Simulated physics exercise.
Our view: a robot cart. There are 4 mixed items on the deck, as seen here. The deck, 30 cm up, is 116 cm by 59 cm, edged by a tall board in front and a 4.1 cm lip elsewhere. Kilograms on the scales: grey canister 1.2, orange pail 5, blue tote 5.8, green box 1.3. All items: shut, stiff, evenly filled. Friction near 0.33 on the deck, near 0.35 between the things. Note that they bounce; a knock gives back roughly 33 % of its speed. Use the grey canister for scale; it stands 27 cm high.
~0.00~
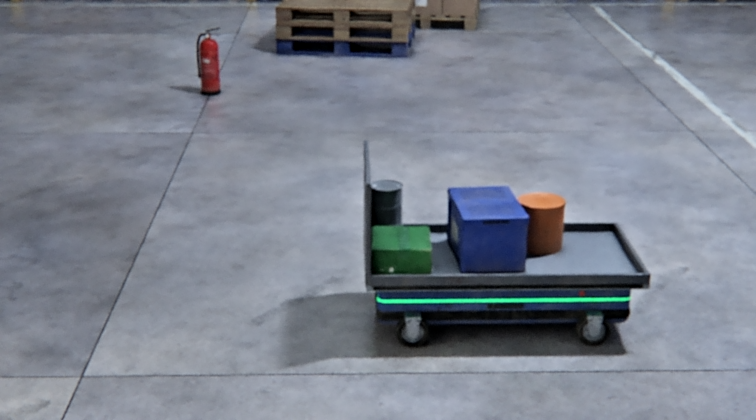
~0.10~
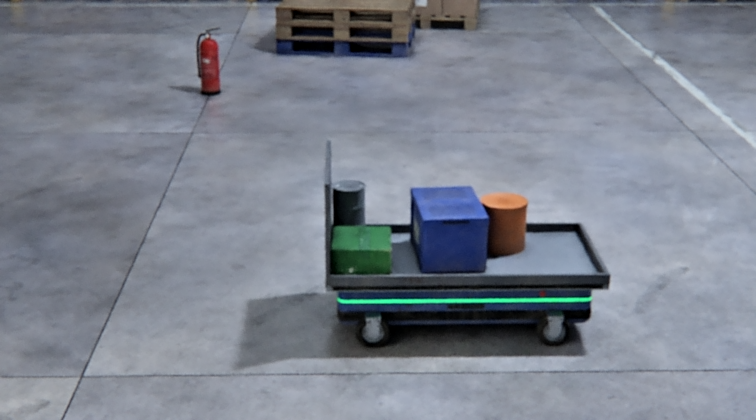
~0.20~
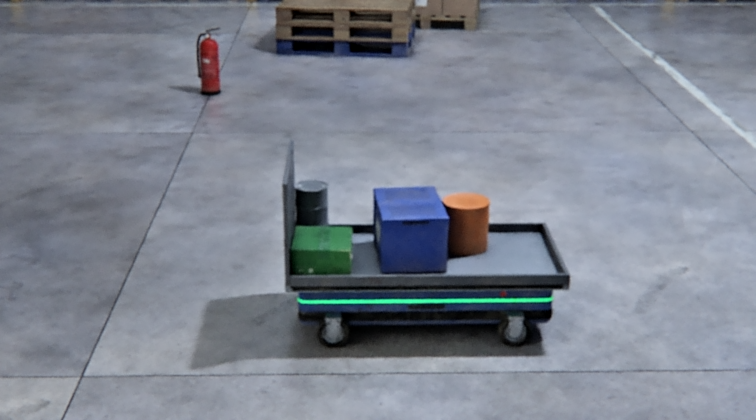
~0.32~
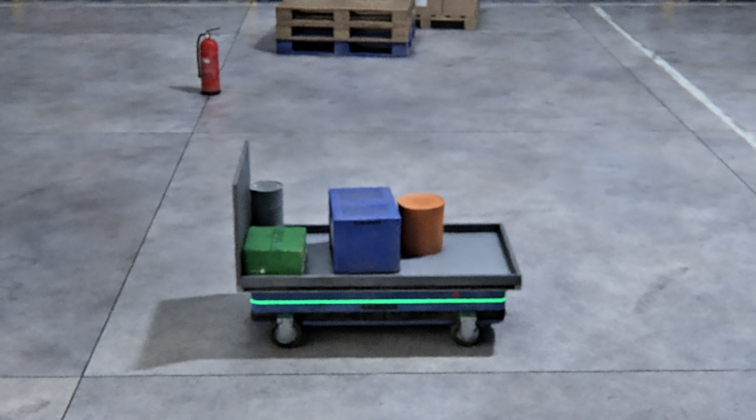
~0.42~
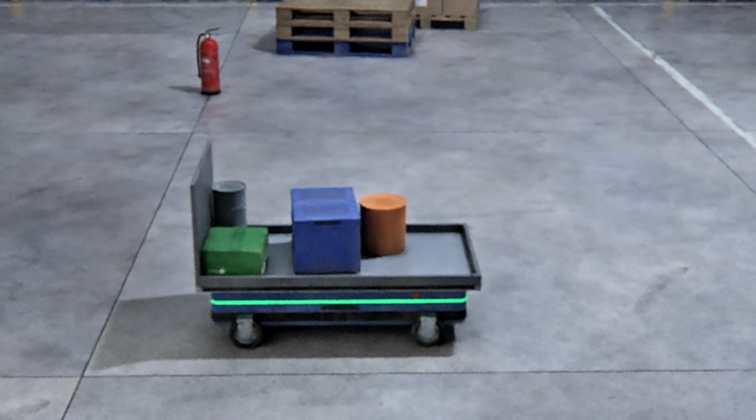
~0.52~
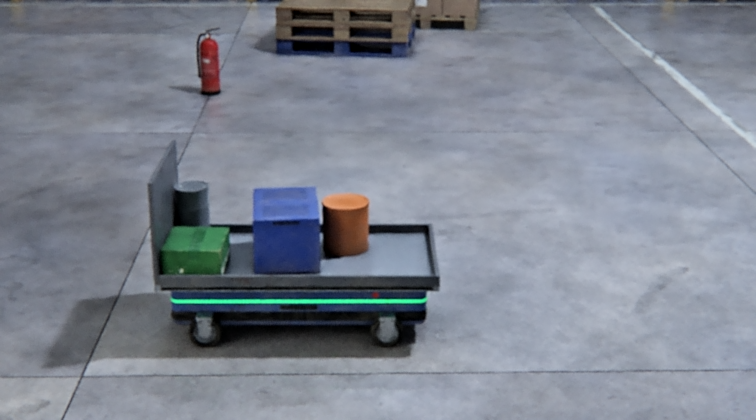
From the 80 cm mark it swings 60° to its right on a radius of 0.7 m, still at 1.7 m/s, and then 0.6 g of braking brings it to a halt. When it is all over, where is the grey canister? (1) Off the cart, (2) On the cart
2.
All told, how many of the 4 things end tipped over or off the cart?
I count 0.
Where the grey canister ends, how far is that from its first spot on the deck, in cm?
Net shift near 2 cm.
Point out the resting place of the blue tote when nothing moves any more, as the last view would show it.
(158, 153), roughly.
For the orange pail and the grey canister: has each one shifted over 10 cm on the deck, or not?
As for the orange pail, it winds up somewhere else, and the grey canister remains where it was.
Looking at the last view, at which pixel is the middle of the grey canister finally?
Around (176, 132).
After 0.62 s, cart 105 cm along, turned 9°; grey canister moved 11 cm near (163, 211); blue tote moved 5 cm; green box moved 3 cm.
After 0.82 s, cart 139 cm along, turned 36°; grey canister moved 11 cm near (155, 177); blue tote moved 8 cm; orange pail moved 6 cm.
After 1.02 s, cart 173 cm along, turned 59°; grey canister moved 8 cm near (185, 149); orange pail moved 11 cm; blue tote moved 8 cm.
After 1.32 s, cart 207 cm along, turned 60°; grey canister 7° off upright near (181, 130); orange pail moved 13 cm; blue tote moved 12 cm.
In the end (1.8 s), not toppled but over 10 cm from the start, orange pail and blue tote; the other 2 under 10 cm from the start. In the last view, grey canister near (176, 132).
